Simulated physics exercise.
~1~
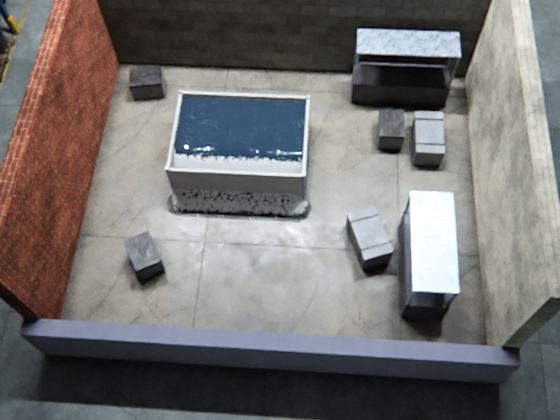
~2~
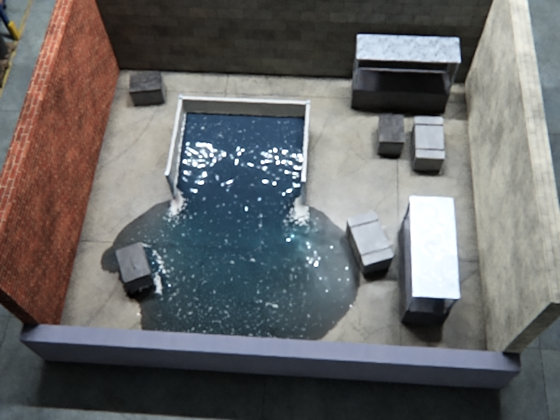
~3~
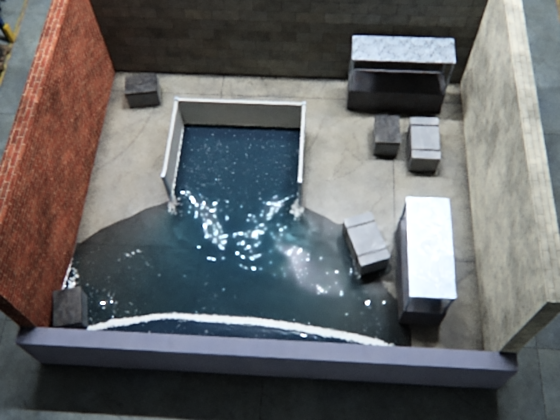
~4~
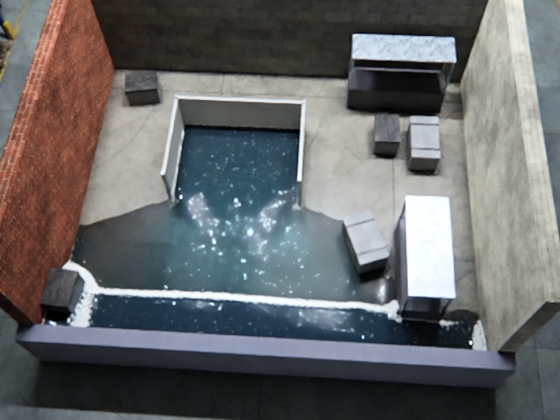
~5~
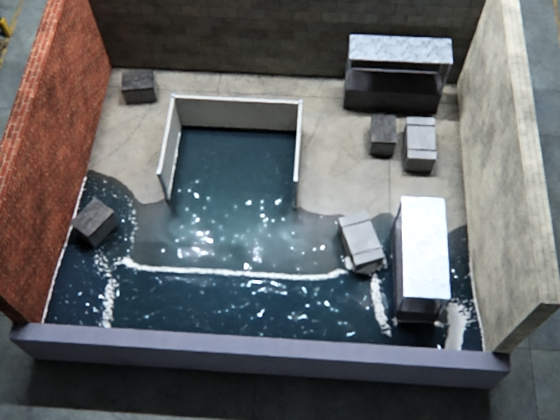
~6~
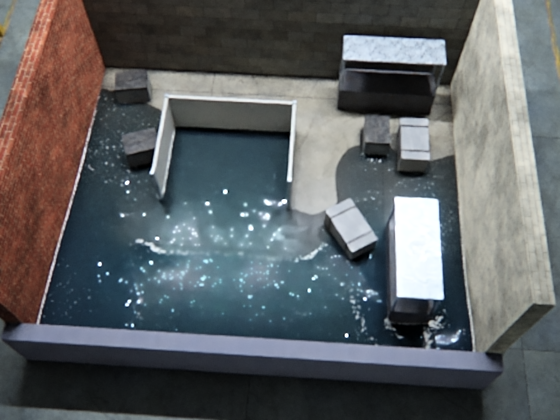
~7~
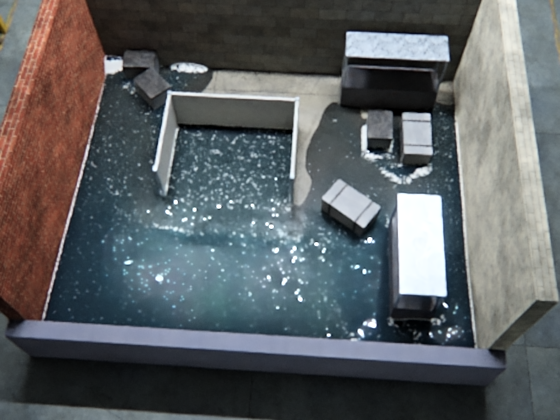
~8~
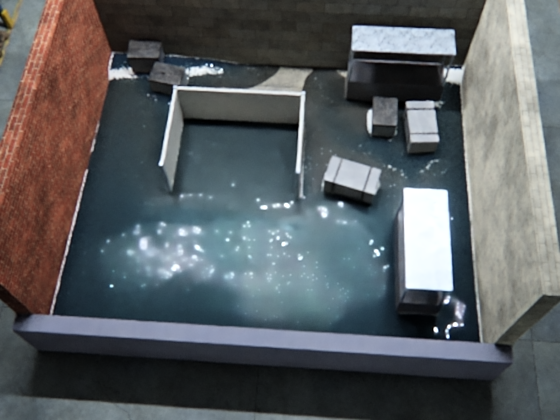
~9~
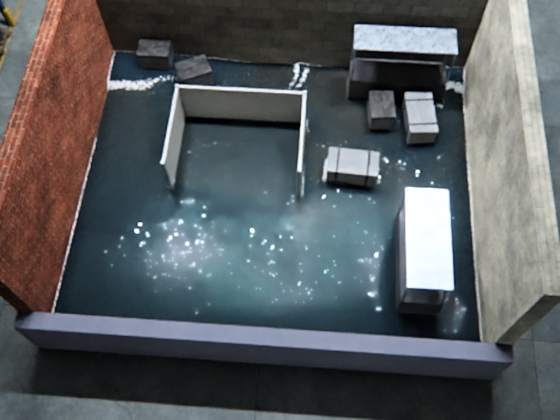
At the start, a walled tank full of dark water stands in an enclosed floor with brick and stone walls, with five loose grey boxes and two fixed-looking pale units around it. The near side of the tank gives way and water pours toward the low front wall, pushing the left box into the near left corner. The flow rebounds in a white-edged wave and spreads back up both sides. That box rides along the left wall to the back, while the lighter one right of center turns and drifts backward. Finally, water covers nearly the whole floor, and the boxes remain upright.
